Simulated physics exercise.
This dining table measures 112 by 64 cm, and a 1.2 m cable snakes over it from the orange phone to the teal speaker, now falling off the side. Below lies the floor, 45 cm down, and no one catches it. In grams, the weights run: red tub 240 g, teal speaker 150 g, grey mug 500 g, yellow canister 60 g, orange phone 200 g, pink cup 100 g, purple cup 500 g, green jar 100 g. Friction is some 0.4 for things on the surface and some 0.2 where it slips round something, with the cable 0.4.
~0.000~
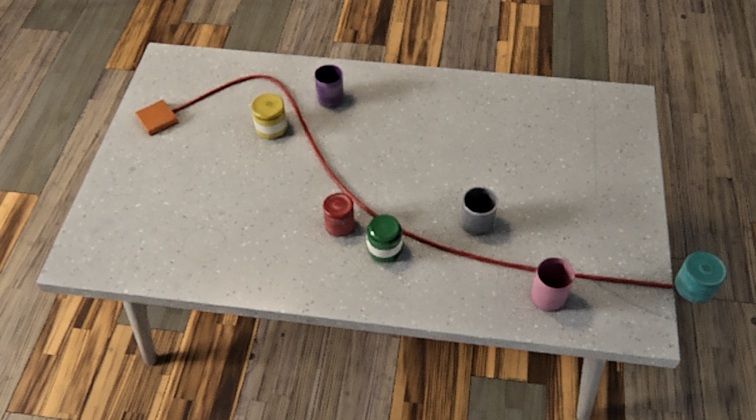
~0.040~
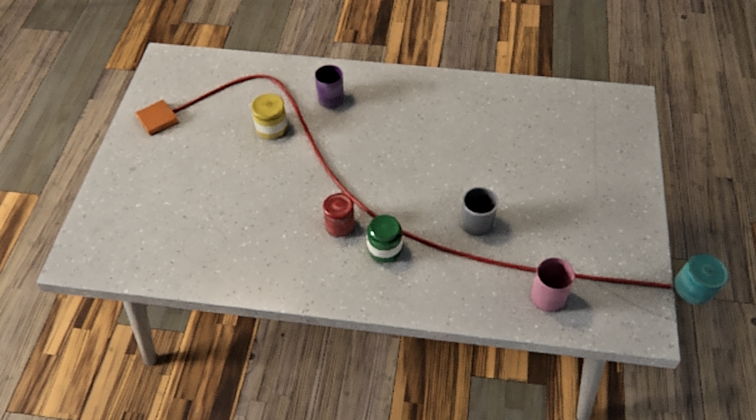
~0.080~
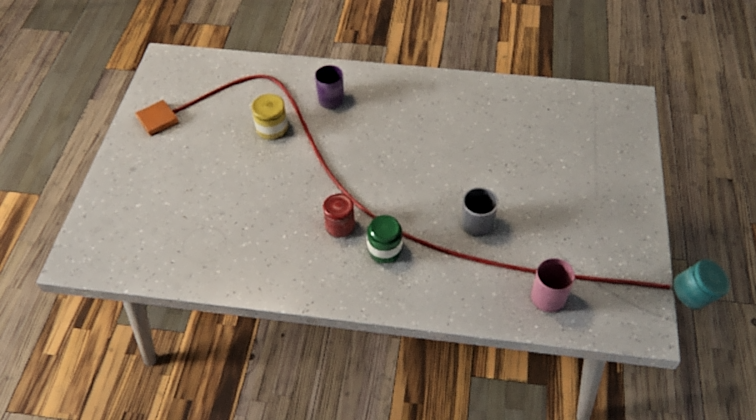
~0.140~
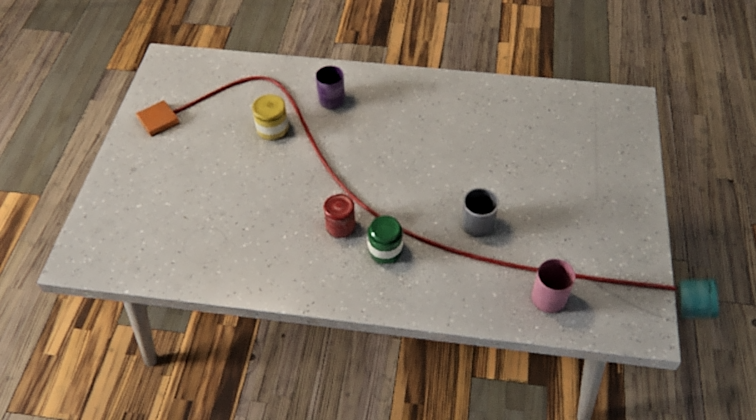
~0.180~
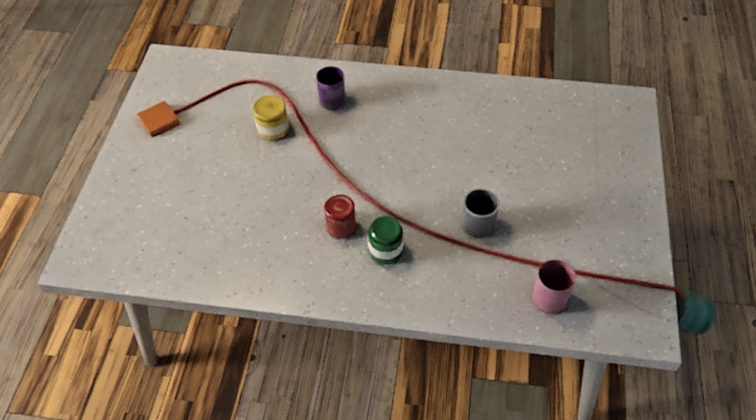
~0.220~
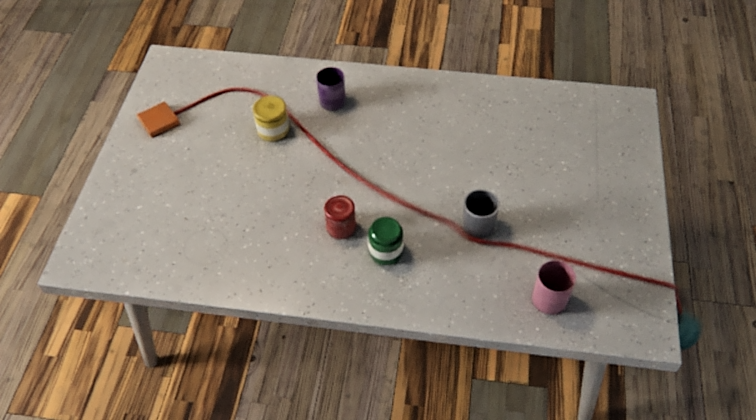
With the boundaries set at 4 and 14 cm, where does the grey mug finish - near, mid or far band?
The grey mug finishes in the near band.
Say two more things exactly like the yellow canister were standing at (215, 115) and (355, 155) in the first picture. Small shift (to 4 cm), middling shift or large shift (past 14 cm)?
Result, in order: Medium / minor.
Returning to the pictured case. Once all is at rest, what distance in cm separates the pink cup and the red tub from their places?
In the end the pink cup has moved about 0 cm, while the red tub has moved about 0 cm.
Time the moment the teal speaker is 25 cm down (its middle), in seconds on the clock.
That is: 0.44 s.
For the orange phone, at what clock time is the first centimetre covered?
The orange phone gets there at 0.32 seconds.
After 0.5 s, the cable's tail end at (191, 124); yellow canister 11 cm off its start, teal speaker over the edge, orange phone 3 cm off its start.
After 0.7 s, the cable's tail end at (194, 128); yellow canister 13 cm off its start, teal speaker over the edge, orange phone 4 cm off its start.
After 1.0 s, the cable's tail end at (194, 128); yellow canister 13 cm off its start at (246, 155), teal speaker over the edge, orange phone 4 cm off its start at (176, 121).
After 1.2 s, the cable's tail end at (194, 128); yellow canister 13 cm off its start, orange phone 4 cm off its start, teal speaker over the edge.
After 2.4 s, the cable's tail end at (194, 128); grey mug 0 cm off its start at (482, 203), yellow canister 13 cm off its start at (246, 155), teal speaker over the edge, orange phone 4 cm off its start at (176, 121).
